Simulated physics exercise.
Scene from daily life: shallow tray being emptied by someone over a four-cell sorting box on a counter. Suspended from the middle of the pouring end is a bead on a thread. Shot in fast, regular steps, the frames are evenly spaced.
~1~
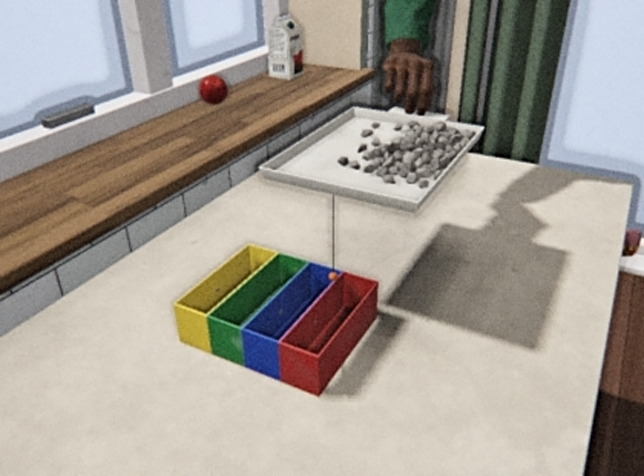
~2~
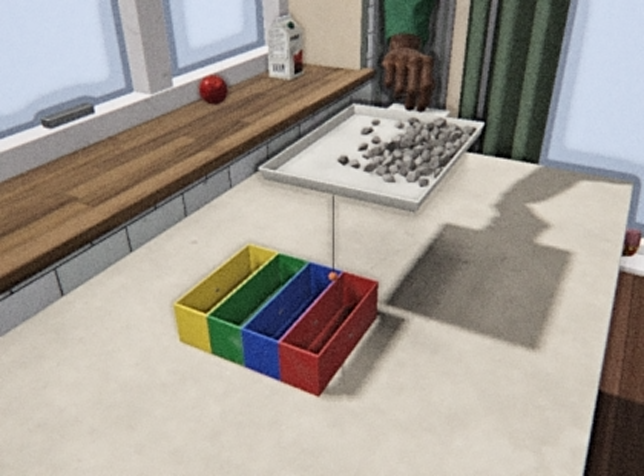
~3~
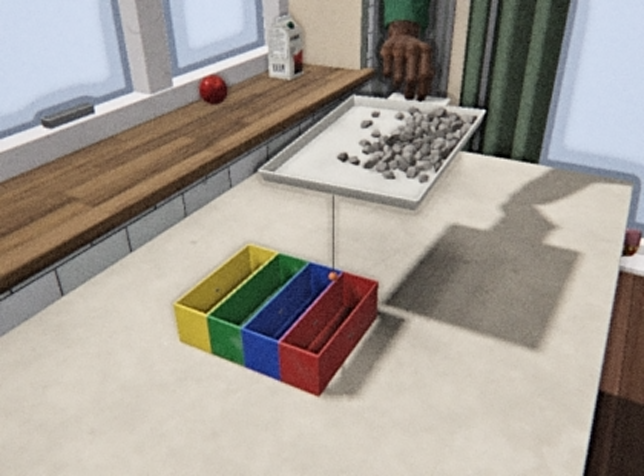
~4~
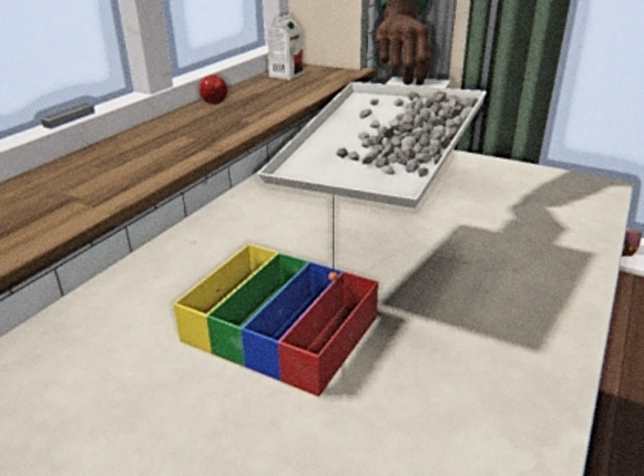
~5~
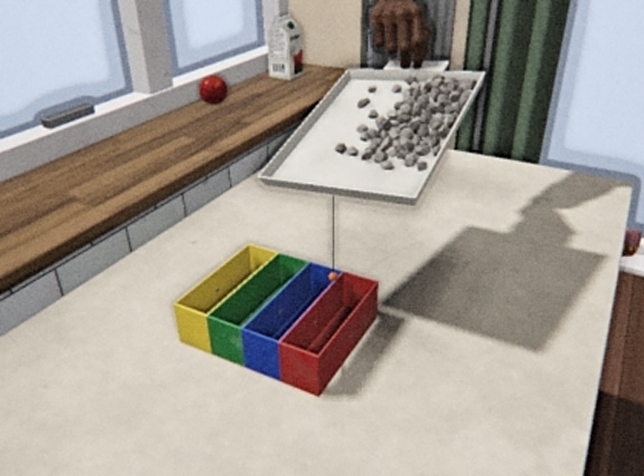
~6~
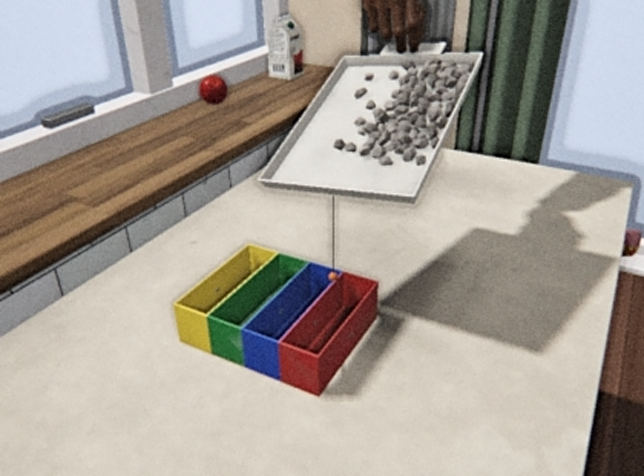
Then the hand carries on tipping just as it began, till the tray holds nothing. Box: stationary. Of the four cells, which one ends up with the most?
The green cell ends up with the most.
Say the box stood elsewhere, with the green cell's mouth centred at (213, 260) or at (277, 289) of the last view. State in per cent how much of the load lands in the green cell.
I'd expect some 0 percent, and then some 30 percent.
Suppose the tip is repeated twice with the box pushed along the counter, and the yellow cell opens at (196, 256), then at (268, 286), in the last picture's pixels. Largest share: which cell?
Run one gives blue; run two gives the yellow cell.
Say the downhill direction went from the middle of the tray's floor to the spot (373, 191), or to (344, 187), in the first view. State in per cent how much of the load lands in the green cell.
For the first aim it is 0 in a hundred, for the second 10 in a hundred.
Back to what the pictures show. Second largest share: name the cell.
Rank 2: The cell in blue.
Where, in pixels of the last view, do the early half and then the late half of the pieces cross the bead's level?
The first part at (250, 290); the rest at (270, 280).
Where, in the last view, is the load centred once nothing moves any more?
Near (259, 331), more or less.
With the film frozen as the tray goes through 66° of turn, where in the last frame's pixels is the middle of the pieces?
The middle of the pieces shows up near (312, 170).
Just after the last frame, tray tipped steeply; the larger part on the tray; roughly a quarter falling or outside the box.
A moment on, tray tipped past a quarter turn; about a tenth on the tray; roughly a third in the green cell; roughly a quarter in the blue cell; about a tenth in the yellow cell; about a tenth in the red cell; about a tenth falling or outside the box.
Further on, tray tipped past a quarter turn; roughly half in the green cell; roughly a quarter in the blue cell; about a tenth in the yellow cell; about a tenth in the red cell; about a tenth falling or outside the box.
When it is over, tray tipped past a quarter turn; roughly half in the green cell; roughly a quarter in the blue cell; about a tenth in the yellow cell; about a tenth in the red cell; about a tenth outside the box.
